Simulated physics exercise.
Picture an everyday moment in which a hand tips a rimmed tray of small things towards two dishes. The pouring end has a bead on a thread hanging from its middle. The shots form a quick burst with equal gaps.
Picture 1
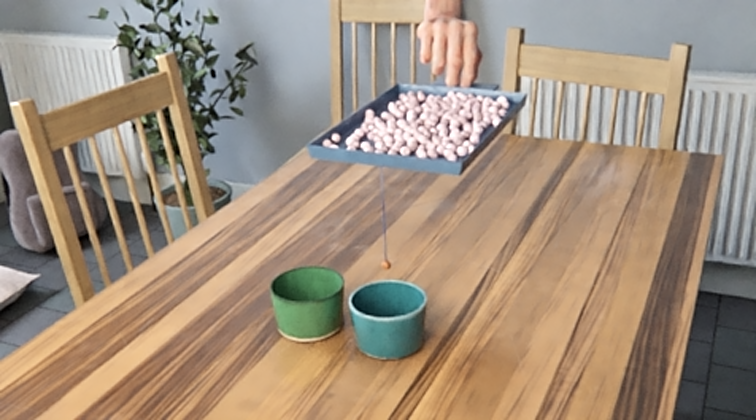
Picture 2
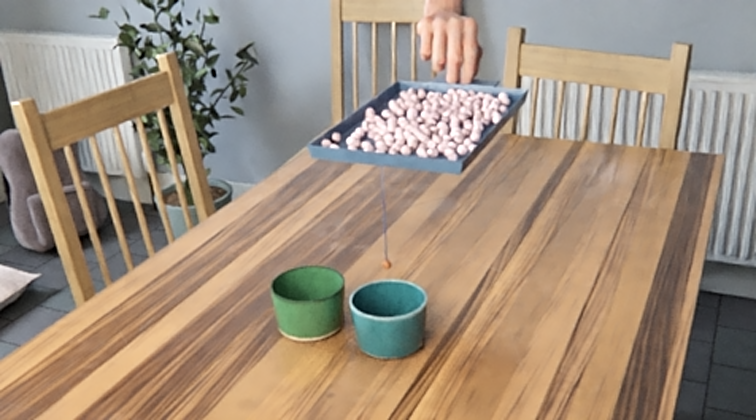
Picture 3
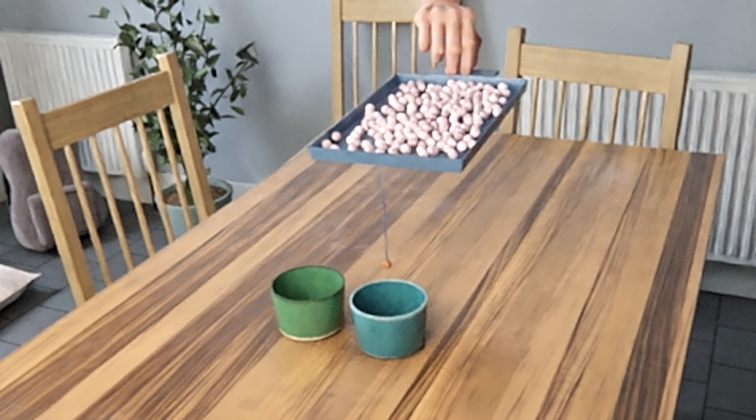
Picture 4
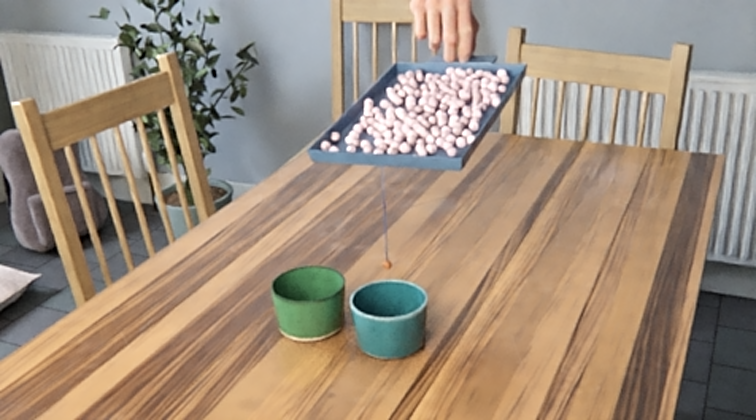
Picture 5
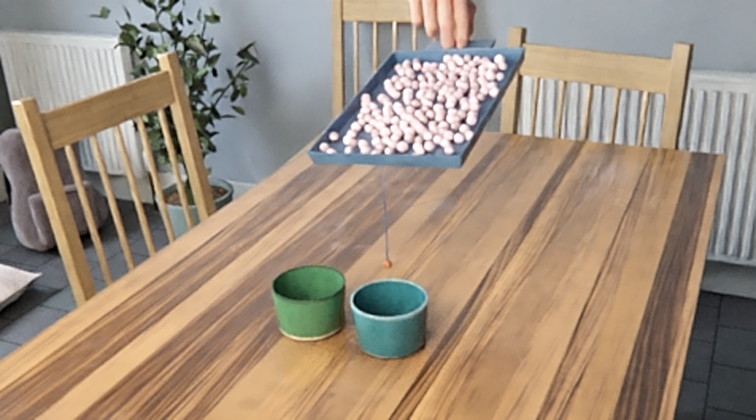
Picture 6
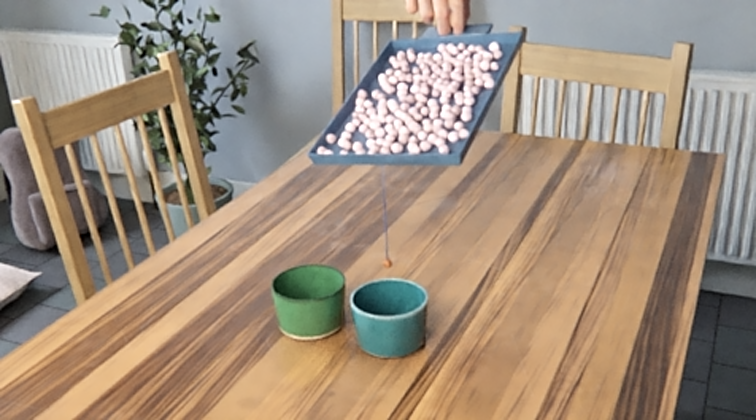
A blue tray of small pale pink pieces tilting steeper as a hand raises its far end above green and teal dishes.
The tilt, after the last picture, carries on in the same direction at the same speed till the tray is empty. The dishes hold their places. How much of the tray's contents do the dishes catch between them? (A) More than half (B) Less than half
(A) More than half.
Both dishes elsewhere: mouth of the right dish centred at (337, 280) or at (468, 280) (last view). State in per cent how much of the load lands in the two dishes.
It comes to roughly 60 per cent in one try and roughly 0 per cent in the next.
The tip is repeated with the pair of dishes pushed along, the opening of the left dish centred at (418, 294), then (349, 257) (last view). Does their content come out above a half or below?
Short of half, then Short of half.
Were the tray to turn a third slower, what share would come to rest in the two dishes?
About 70 per cent.
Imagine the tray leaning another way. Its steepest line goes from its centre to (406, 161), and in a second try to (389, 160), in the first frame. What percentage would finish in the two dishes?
In turn some 40 and 50 per cent.
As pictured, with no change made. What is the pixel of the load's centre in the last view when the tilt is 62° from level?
The centre of the load shows up near (349, 137) in the last view.
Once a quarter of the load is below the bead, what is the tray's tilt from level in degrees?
Around 75°, give or take.
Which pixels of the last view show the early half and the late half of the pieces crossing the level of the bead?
Earlier half at (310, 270), later half at (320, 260).
Soon after the last picture, tray tipped steeply; most on the tray; a stray few in the right dish; a stray few in the left dish; a small part in the air.
A little later, tray tipped past a quarter turn; a small part on the tray; a small part in the right dish; about two thirds in the left dish; about a quarter outside both; a small part in the air.
Later still, tray tipped past a quarter turn; a small part in the right dish; about two thirds in the left dish; about a quarter outside both.
By the end, tray tipped past a quarter turn; a small part in the right dish; about two thirds in the left dish; about a quarter outside both.
